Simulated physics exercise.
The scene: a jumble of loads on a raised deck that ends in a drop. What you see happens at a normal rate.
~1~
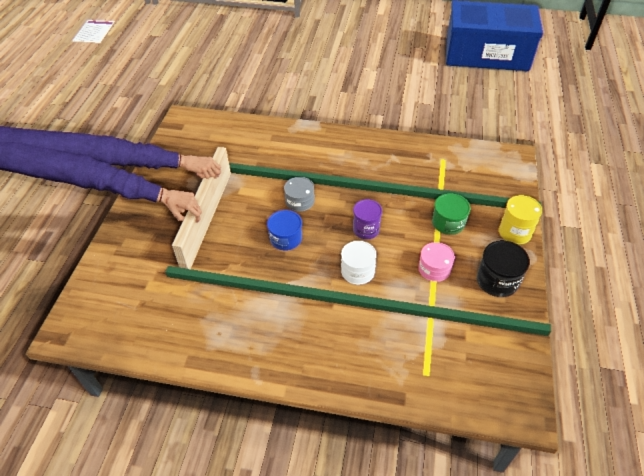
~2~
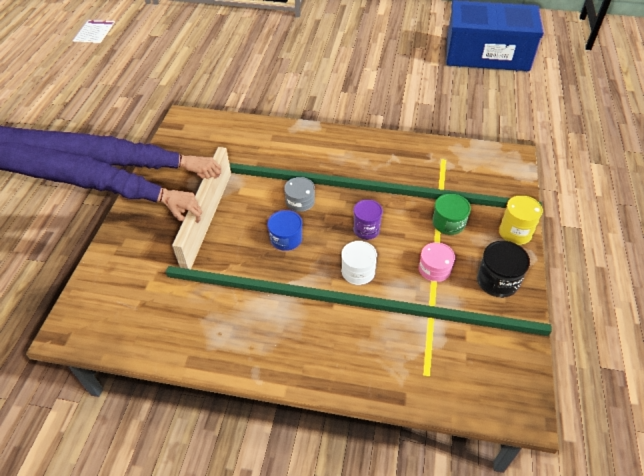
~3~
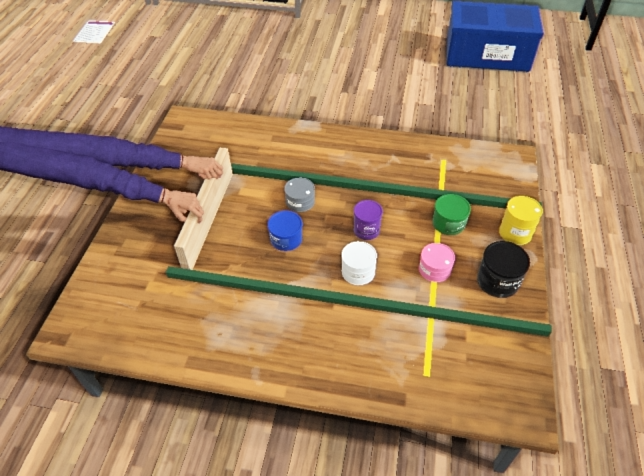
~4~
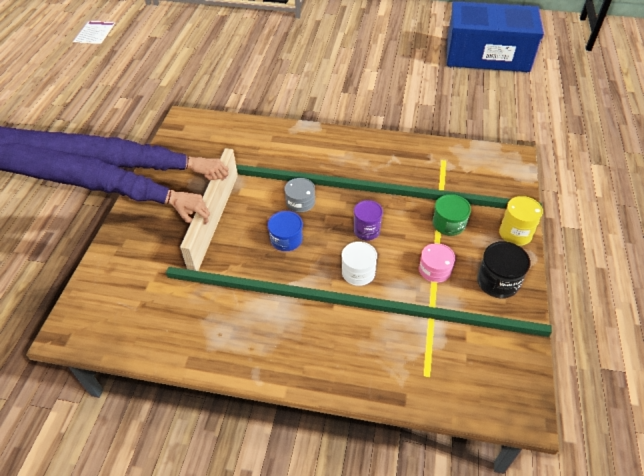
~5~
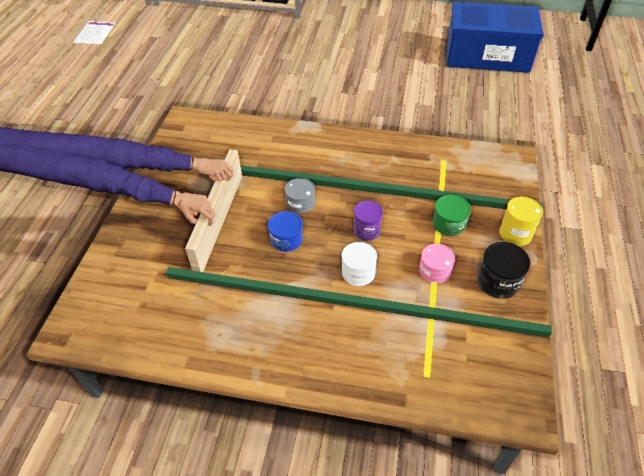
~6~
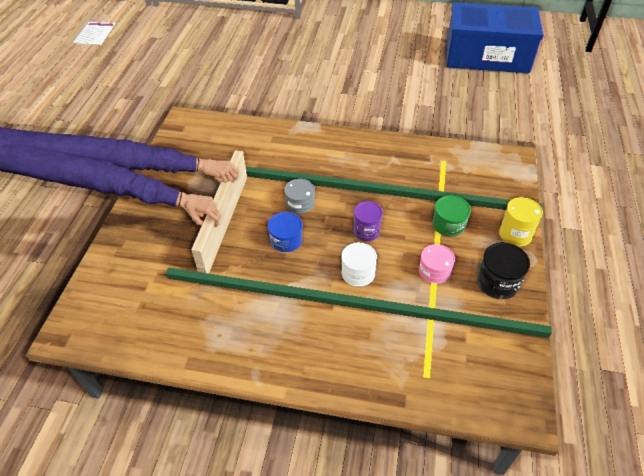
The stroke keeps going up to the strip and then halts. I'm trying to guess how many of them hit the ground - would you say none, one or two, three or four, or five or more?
It will most likely not knock any off.
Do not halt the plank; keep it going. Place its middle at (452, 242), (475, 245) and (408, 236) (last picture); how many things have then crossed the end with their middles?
Counts: 0, 2, 0.
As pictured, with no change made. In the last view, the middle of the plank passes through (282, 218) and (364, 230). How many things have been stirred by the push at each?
At the first point the count is 2, at the second it's 4.
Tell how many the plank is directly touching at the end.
Tally at the end: 4.
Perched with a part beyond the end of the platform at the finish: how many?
Number: 0.
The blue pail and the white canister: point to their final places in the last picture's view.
The one named first is at (454, 256), the next at (452, 283).
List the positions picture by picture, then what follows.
In the first picture, yellow canister (520, 220); black pail (502, 269); green pail (450, 214); plank (204, 206); tape (436, 251).
In the second picture, black pail (502, 269); plank (205, 206).
In the third picture, green pail (451, 215); grey canister (300, 195).
In the fourth picture, yellow canister (520, 221); white canister (359, 264).
In the fifth picture, black pail (503, 271); purple pail (368, 221).
In the sixth picture, yellow canister (520, 222); black pail (502, 271); green pail (451, 217); plank (222, 210); tape (437, 253).
A little later, none off yet; yellow canister at rest near (520, 222); black pail at rest near (502, 271); green pail at rest near (451, 217).
When it is over, the number that fall off is zero.
